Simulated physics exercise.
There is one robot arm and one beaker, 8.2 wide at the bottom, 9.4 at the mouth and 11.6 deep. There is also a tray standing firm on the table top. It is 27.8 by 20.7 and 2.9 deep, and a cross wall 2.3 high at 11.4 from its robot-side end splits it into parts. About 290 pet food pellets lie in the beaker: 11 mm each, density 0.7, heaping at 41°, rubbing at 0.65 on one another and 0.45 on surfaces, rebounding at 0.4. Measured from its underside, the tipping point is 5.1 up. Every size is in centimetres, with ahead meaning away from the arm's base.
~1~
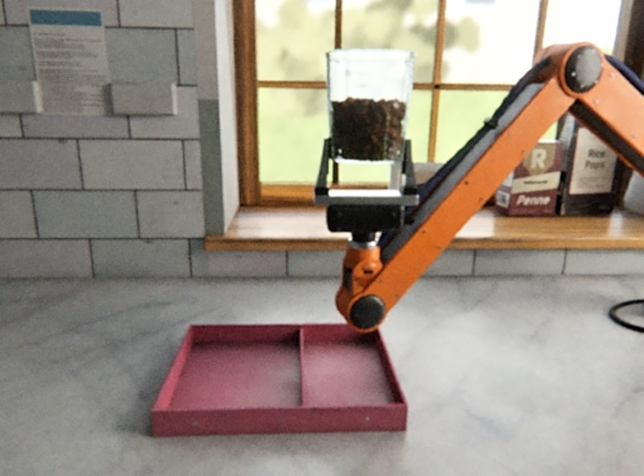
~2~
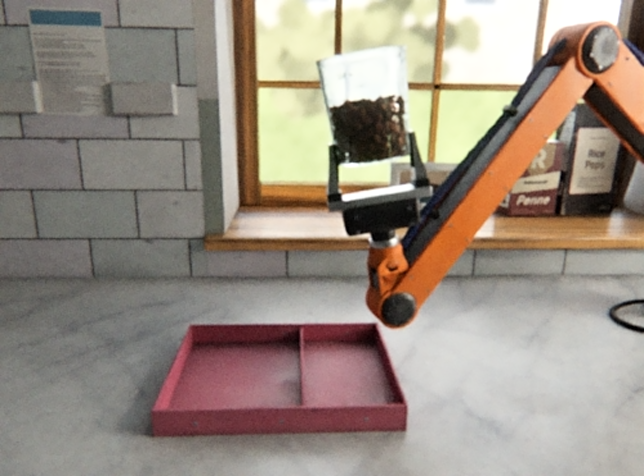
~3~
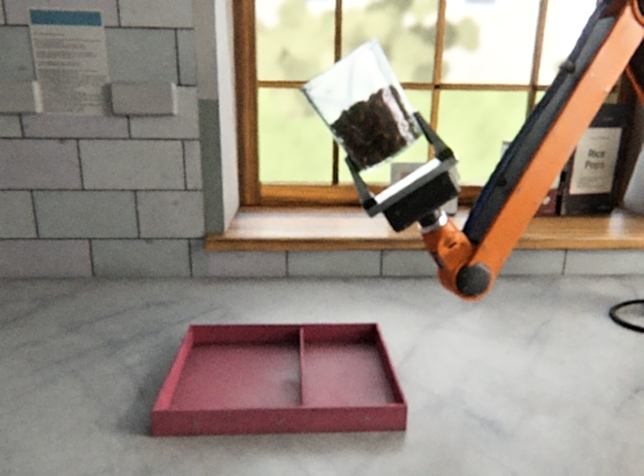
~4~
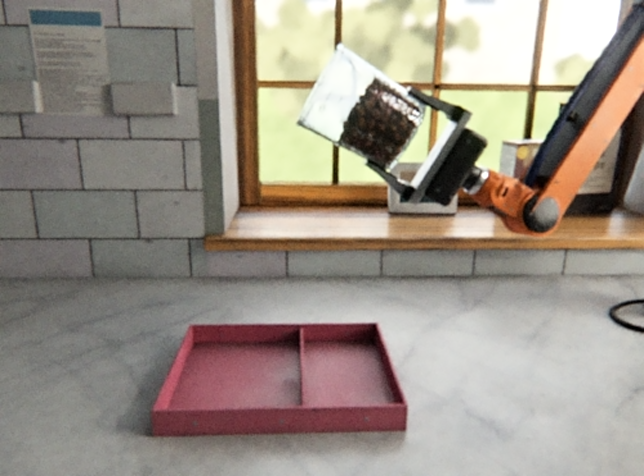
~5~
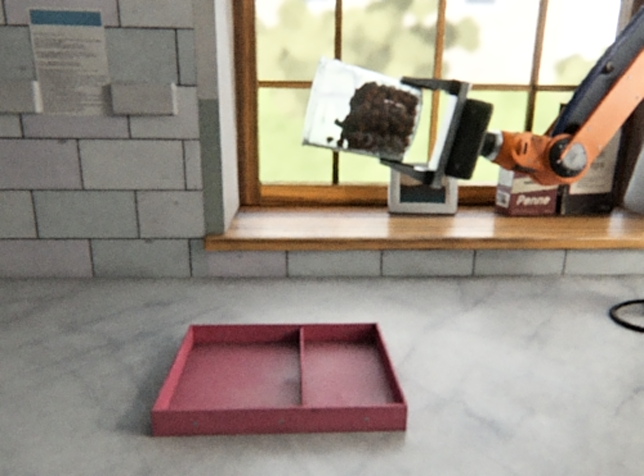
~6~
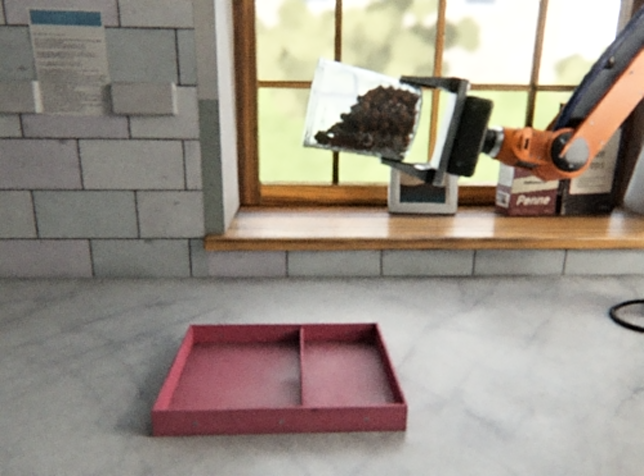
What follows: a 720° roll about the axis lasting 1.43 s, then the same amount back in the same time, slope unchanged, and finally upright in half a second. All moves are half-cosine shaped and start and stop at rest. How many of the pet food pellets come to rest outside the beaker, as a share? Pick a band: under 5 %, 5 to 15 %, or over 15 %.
Over 15 %.
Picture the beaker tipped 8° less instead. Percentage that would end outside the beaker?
In that case I'd expect around 5 per cent.
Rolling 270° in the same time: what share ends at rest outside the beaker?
In that case you'd get close to 20 per cent.
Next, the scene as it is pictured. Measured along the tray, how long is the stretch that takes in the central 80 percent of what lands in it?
About 12 centimetres.
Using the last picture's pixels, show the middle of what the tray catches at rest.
The middle lies at roughly (249, 368).
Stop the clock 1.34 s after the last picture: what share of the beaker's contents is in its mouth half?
Mouth-half share: Approx. 30 %.
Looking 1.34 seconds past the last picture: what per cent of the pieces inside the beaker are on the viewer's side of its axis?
Around 65 percent.
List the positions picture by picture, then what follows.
Beaker middle at (368, 109), upright; upper third of the load around (368, 109), from x 335 to 400, top at y 100; 290 in the beaker, in the first picture.
Beaker middle at (367, 109), tipped 10°; upper third of the load around (370, 109), from x 335 to 400, top at y 100, in the second picture.
Beaker middle at (365, 110), tipped 34°; upper third of the load around (377, 109), from x 335 to 410, top at y 85, in the third picture.
Beaker middle at (363, 112), tipped 61°; upper third of the load around (380, 103), from x 340 to 415, top at y 80, in the fourth picture.
Beaker middle at (362, 114), tipped 77°; upper third of the load around (381, 101), from x 330 to 415, top at y 85, in the fifth picture.
Beaker middle at (362, 114), tipped 79°; upper third of the load around (384, 104), from x 315 to 415, top at y 90; 290 in the beaker, in the sixth picture.
Then, 1.34 s later, tipped 79°, highest piece 37 above the table; 248 in the beaker, 31 in the far-side part, 11 in flight or on a rim.
Then, 2.69 s later, tipped 79°, highest piece 37 above the table; 207 in the beaker, 76 in the far-side part, 1 on the table or floor, 6 in flight or on a rim.
Then, 3.56 s later, upright, highest piece 38 above the table; 198 in the beaker, 88 in the far-side part, 2 in the robot-side part, 2 on the table or floor.
Then, 4.26 s later, upright, highest piece 38 above the table; 198 in the beaker, 88 in the far-side part, 2 in the robot-side part, 2 on the table or floor.
At rest, 198 in the beaker, 88 in the far-side part, 2 in the robot-side part, 2 on the table or floor. That is 32 % outside the beaker.
